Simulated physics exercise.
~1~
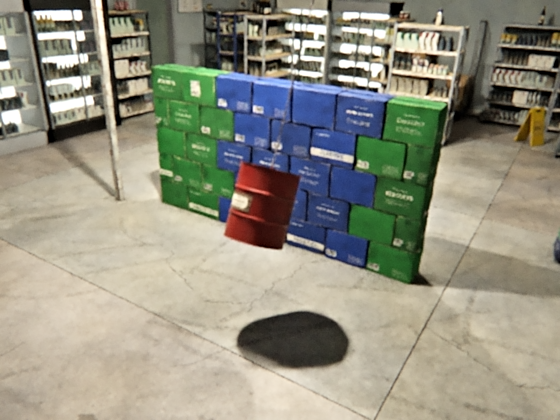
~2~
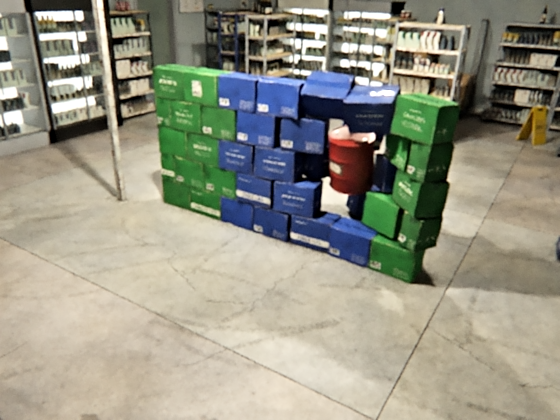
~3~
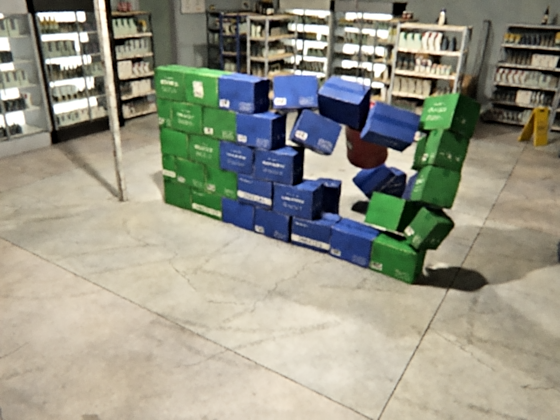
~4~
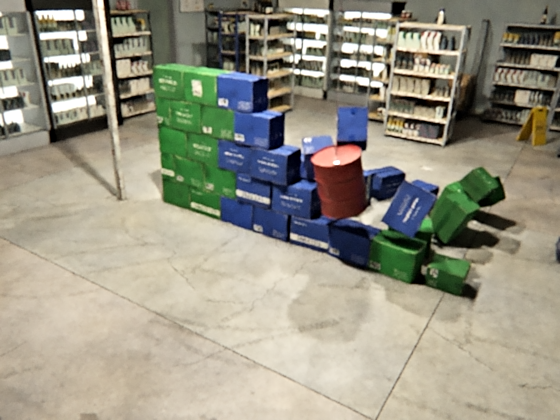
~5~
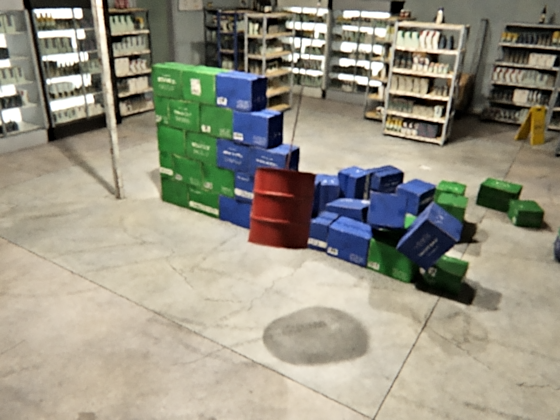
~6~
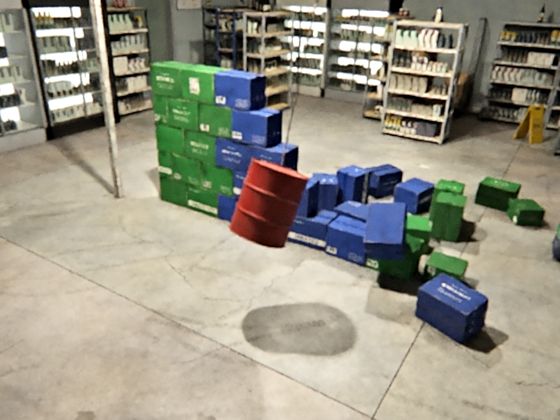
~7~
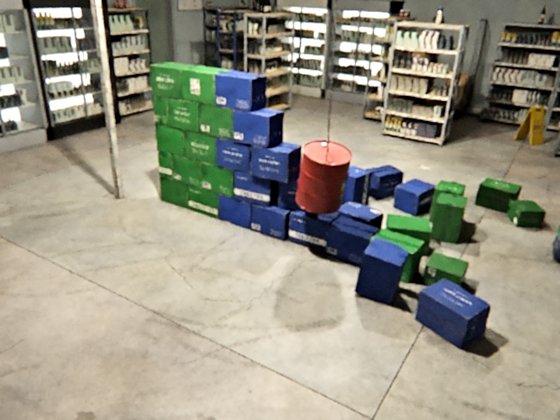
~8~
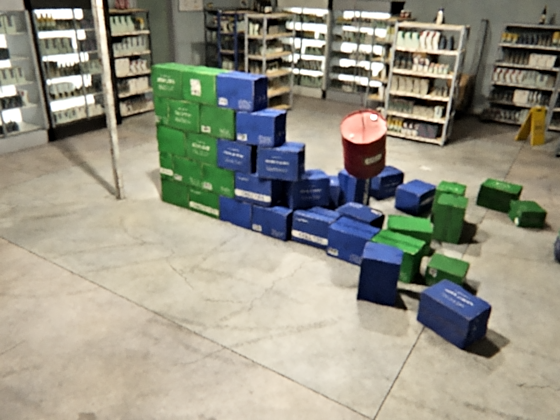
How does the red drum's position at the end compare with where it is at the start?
At the start the drum hangs in front of the middle of the wall. At the end it is farther to the right and higher in view, above the fallen cartons.
